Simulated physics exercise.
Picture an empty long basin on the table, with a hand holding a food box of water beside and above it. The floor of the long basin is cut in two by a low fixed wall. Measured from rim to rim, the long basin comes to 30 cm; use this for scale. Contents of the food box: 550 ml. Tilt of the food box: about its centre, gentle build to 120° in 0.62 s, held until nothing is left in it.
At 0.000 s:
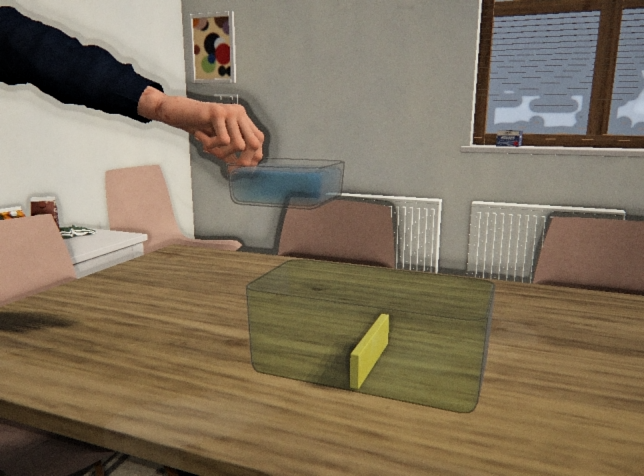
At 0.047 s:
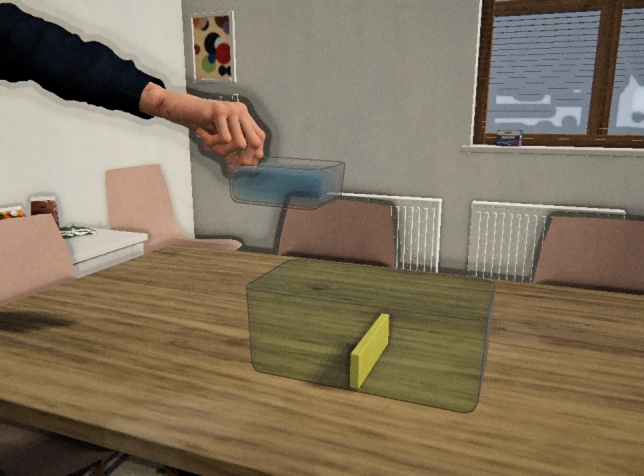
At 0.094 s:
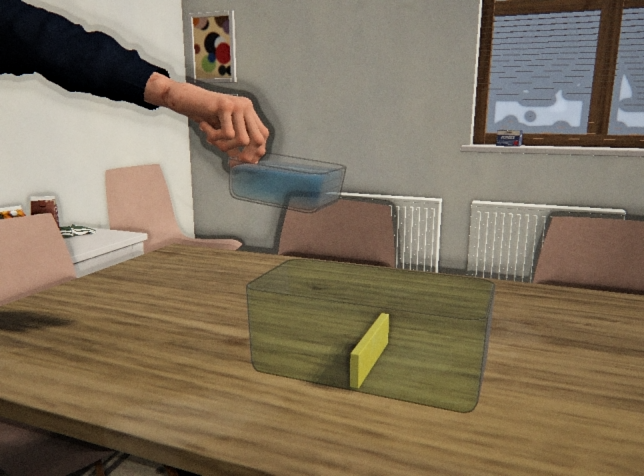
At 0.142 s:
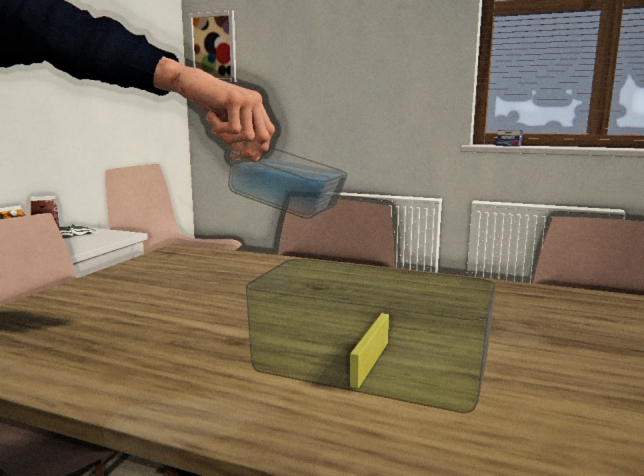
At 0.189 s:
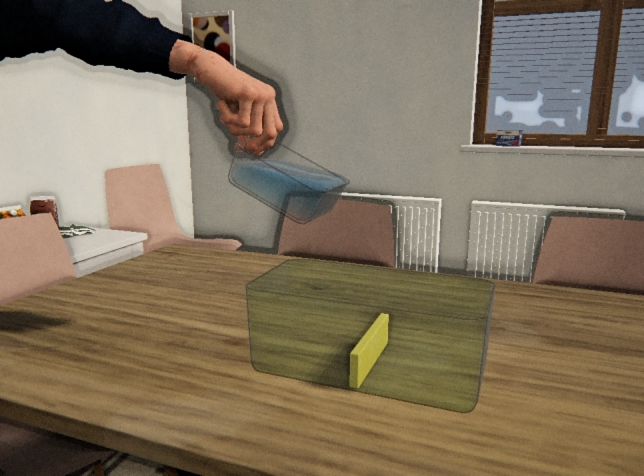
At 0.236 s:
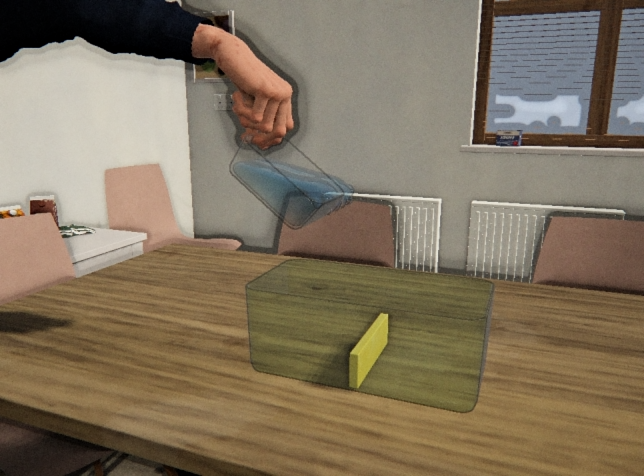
A hand gradually tilting a clear box of blue water down to the right, above a yellowish transparent basin on a wooden table.
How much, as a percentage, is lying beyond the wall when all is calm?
Around 44 per cent lies beyond the wall.
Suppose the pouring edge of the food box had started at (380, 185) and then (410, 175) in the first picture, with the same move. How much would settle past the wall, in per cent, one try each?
In turn about 80 and 85 per cent.
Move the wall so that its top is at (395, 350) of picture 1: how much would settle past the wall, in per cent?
Then it comes to around 20 per cent.
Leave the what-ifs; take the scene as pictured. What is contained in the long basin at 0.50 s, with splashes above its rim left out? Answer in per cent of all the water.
At that time the basin holds about 74 per cent of the liquid.
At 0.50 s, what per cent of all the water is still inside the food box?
About 3 percent.
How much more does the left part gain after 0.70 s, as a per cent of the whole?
It comes to near 1 per cent.
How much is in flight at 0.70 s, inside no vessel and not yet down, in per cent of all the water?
It comes to some 4 percent of the total.
Then, 0.50 s in, the tilt is 109° and 3 per cent is still to pour, 35 is left of the wall and 40 right of it.
Then, 0.70 s in, the tilt is 120° and 0 per cent is still to pour, 53 is left of the wall and 43 right of it.
Then, 0.90 s in, the tilt is 120° and 0 per cent is still to pour, 53 is left of the wall and 44 right of it.
Then, 1.12 s in, the tilt is 120° and 0 per cent is still to pour, 53 is left of the wall and 44 right of it.
Finally, 53 per cent lies left of the wall, 44 right of it and 2 outside.
